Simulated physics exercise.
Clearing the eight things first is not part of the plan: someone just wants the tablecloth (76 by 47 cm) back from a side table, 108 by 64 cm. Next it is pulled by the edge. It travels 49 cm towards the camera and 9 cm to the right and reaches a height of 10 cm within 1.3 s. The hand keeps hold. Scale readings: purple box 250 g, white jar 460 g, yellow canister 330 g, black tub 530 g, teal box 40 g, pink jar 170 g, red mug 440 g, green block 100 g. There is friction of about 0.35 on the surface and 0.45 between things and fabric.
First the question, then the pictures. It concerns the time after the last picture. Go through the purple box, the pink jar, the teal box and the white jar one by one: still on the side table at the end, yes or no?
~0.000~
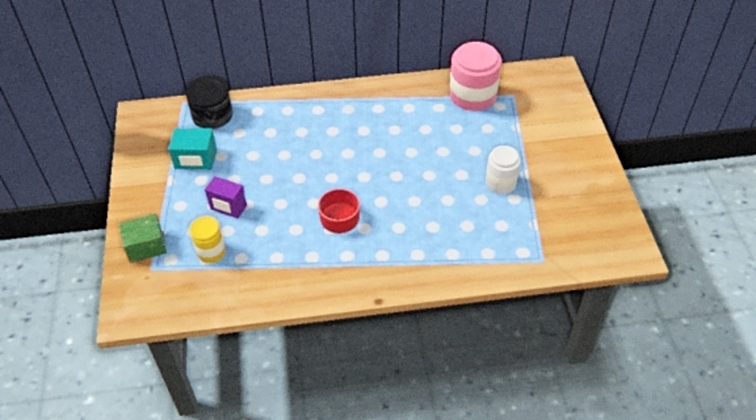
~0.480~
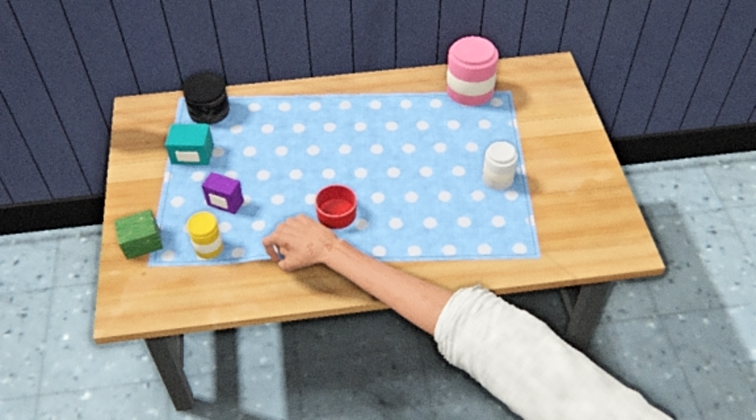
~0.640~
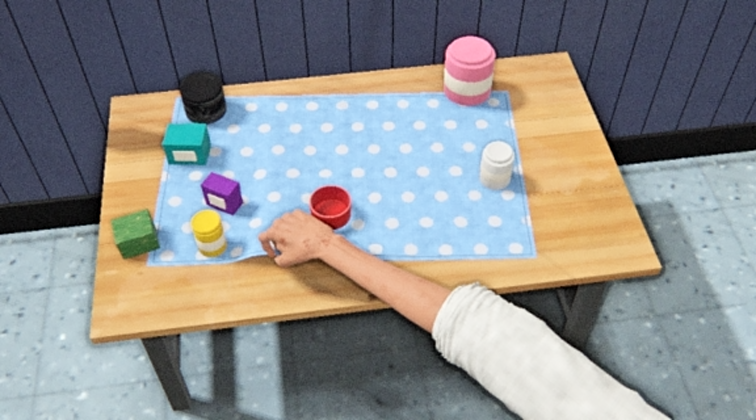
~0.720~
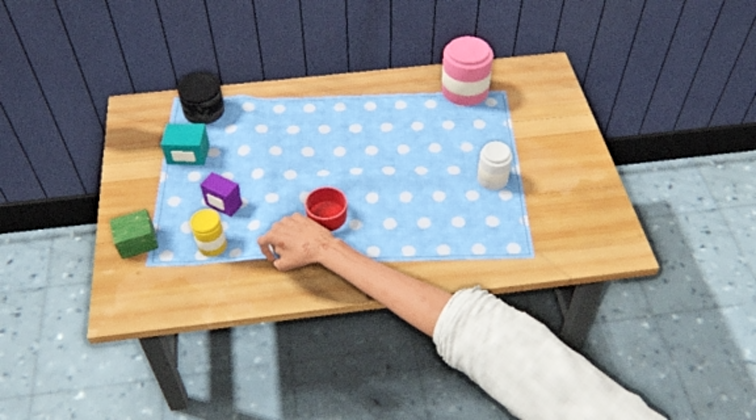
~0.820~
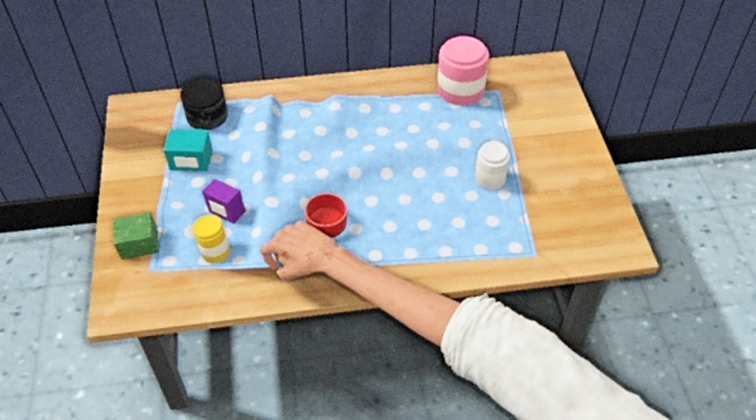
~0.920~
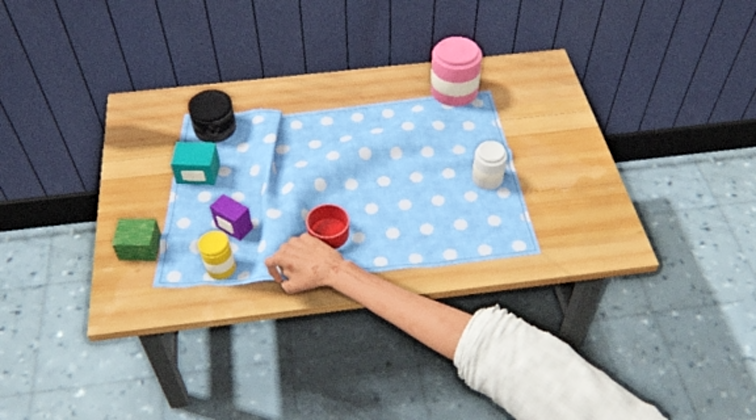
Purple box - no; pink jar - yes; teal box - no; white jar - no.
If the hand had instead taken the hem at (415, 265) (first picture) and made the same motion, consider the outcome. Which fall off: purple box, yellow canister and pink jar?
Well, in that case the purple box tips off, the yellow canister tips off and the pink jar survives on top.
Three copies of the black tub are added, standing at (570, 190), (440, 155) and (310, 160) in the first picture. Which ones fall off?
Log, listed order - kept / lost / lost.
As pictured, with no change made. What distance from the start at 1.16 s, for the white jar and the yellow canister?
Roughly white jar 6 cm and yellow canister 20 cm.
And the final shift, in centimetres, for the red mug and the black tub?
The red mug finishes over the edge, and the black tub finishes off the top.
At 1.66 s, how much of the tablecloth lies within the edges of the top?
Roughly 35% of it.
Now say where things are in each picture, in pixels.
In the first picture, purple box (224, 187); pink jar (477, 55); teal box (190, 138); white jar (505, 155); tablecloth corners (151, 270) (183, 103) (514, 96) (544, 262).
In the second picture, tablecloth corners (149, 266) (180, 98); grip (278, 259).
In the third picture, purple box (220, 183); yellow canister (206, 221); red mug (330, 201); tablecloth corners (147, 266) (177, 98); grip (275, 255).
In the fourth picture, purple box (219, 184); red mug (326, 203); tablecloth corners (146, 266) (175, 98); grip (274, 258).
In the fifth picture, teal box (186, 140); purple box (222, 190); white jar (495, 151); tablecloth corners (149, 271) (178, 103); grip (276, 267).
In the sixth picture, purple box (229, 207); pink jar (458, 50); teal box (193, 153); white jar (492, 150); tablecloth corners (153, 287) (186, 115) (490, 91) (540, 254); grip (281, 280).
At 1.2 s, 90 % of the tablecloth is still over the top; purple box lifted 5 cm, teal box 20 cm off its start, pink jar 9 cm off its start.
At 1.4 s, 65 % of the tablecloth is still over the top; teal box 38 cm off its start, purple box lifted 10 cm, white jar 17 cm off its start.
At 1.7 s, 35 % of the tablecloth is still over the top; purple box on its side, 52 cm off its start, teal box 50 cm off its start at (233, 332), white jar 30 cm off its start at (431, 254).
At 1.9 s, 5 % of the tablecloth is still over the top; teal box over the edge, purple box over the edge, white jar over the edge.
At 3.5 s, 0 % of the tablecloth is still over the top; teal box over the edge, purple box over the edge, white jar over the edge, pink jar 17 cm off its start at (406, 78).
